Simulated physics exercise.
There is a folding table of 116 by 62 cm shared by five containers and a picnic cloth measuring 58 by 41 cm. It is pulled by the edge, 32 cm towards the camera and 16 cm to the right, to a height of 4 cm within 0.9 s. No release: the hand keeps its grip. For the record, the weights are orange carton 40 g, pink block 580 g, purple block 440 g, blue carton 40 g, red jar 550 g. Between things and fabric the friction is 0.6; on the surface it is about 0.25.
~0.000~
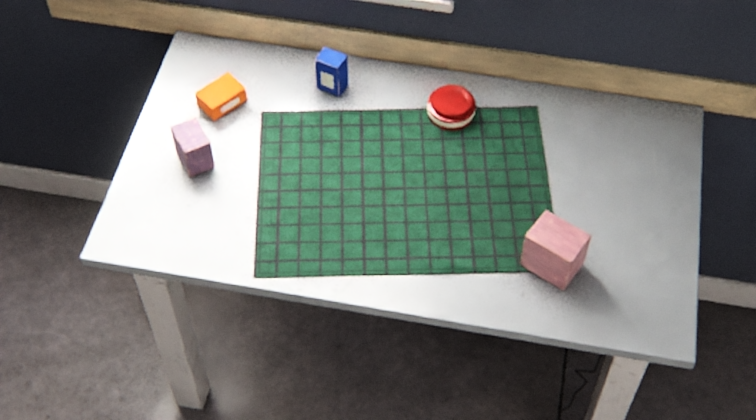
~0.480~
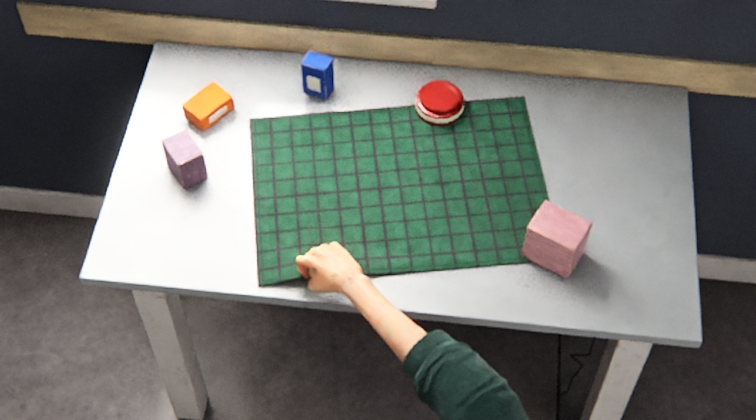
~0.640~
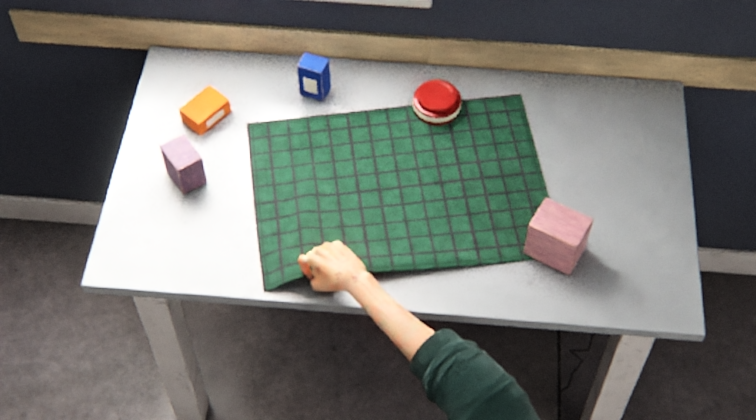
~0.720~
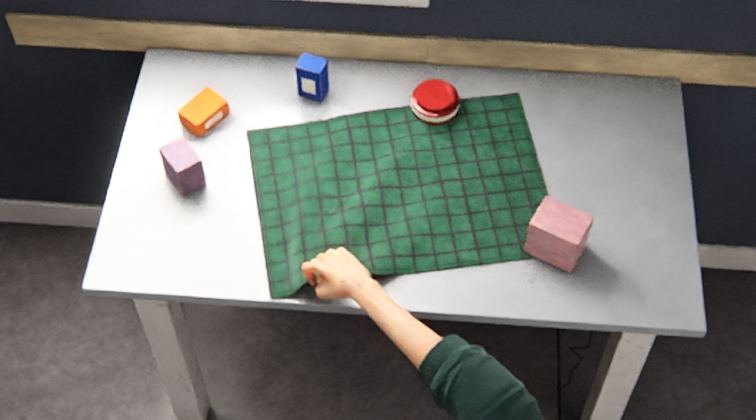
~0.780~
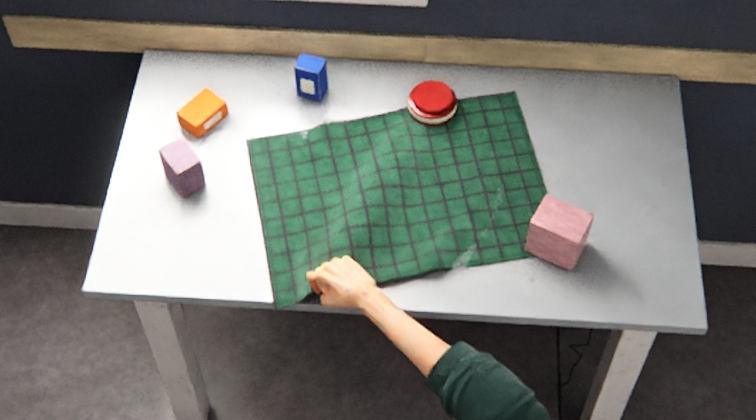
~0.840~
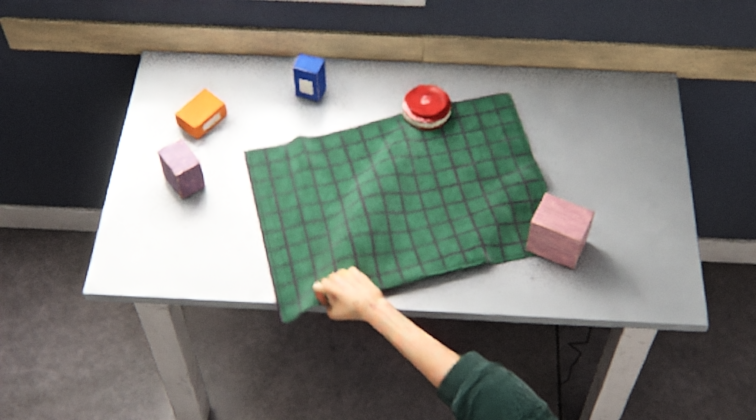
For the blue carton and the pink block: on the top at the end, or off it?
The blue carton won't leave; the pink block won't leave.
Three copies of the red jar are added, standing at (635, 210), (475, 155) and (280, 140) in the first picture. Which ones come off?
First keeps its place, second keeps its place, third leaves the top.
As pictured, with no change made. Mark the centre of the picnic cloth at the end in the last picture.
Midpoint, last view: Approx. (394, 319).
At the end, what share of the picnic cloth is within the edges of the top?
Roughly 50%.
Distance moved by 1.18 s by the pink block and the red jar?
Pink block: 0 cm; red jar: 20 cm.
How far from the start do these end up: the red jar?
Shift of the red jar: 30 centimetres.
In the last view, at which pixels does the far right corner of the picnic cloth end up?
In the final picture it's somewhere around (444, 170).
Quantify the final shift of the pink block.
Roughly pink block 6 cm.
By 1.0 s, 90 % of the picnic cloth is still over the top; red jar 11 cm off its start.
By 1.2 s, 75 % of the picnic cloth is still over the top; red jar 19 cm off its start.
By 1.4 s, 55 % of the picnic cloth is still over the top; pink block 5 cm off its start at (544, 231), red jar 28 cm off its start at (382, 193).
By 1.5 s, 50 % of the picnic cloth is still over the top; pink block 7 cm off its start, red jar 32 cm off its start.
By 3.1 s, 50 % of the picnic cloth is still over the top; pink block 7 cm off its start at (539, 237), blue carton 0 cm off its start at (308, 63), red jar 32 cm off its start at (377, 208).
